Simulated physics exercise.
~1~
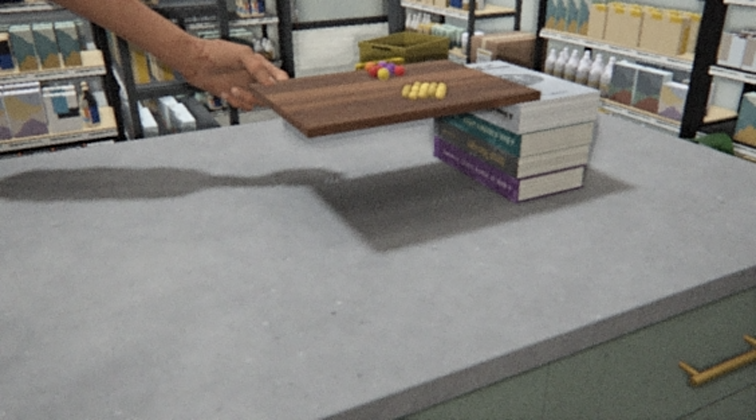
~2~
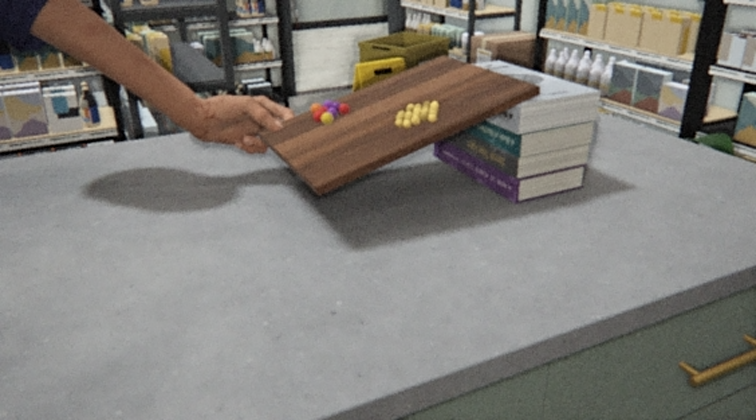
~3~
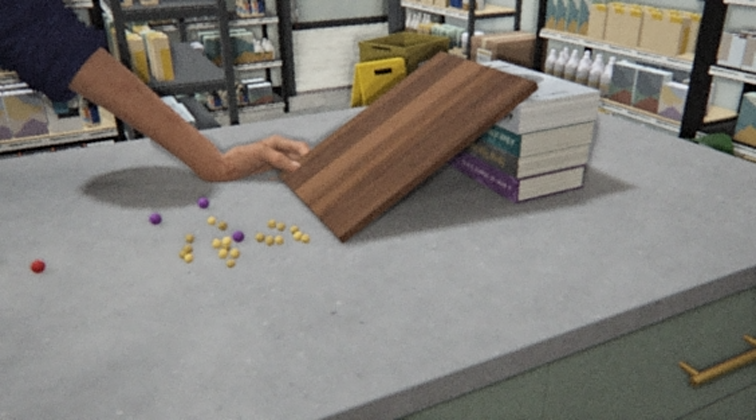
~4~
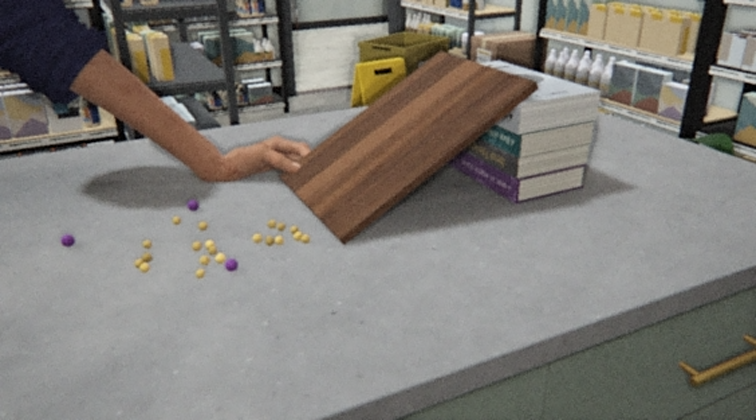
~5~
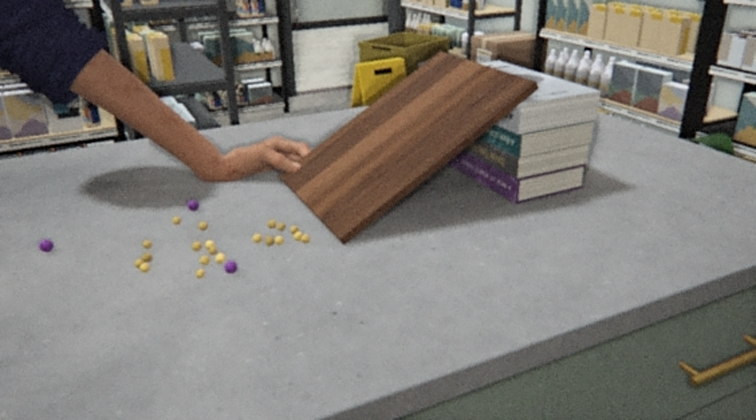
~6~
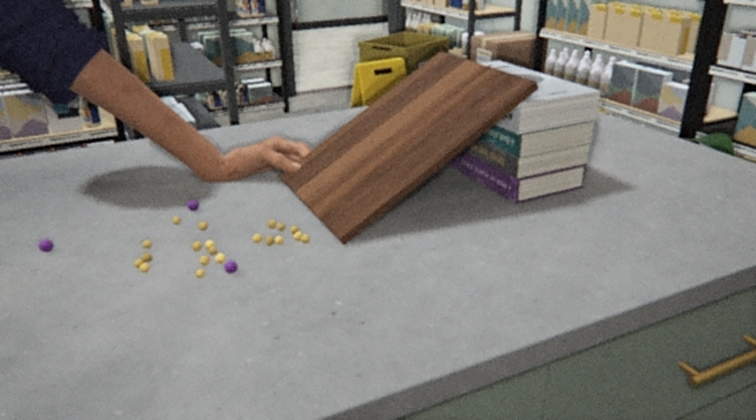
A hand lowered one end of a wooden board propped on books, and the yellow beads and colorful balls slid and rolled off leftward. The yellow beads settled nearer the board, while the red ball left view and purple ones stopped scattered around the counter.
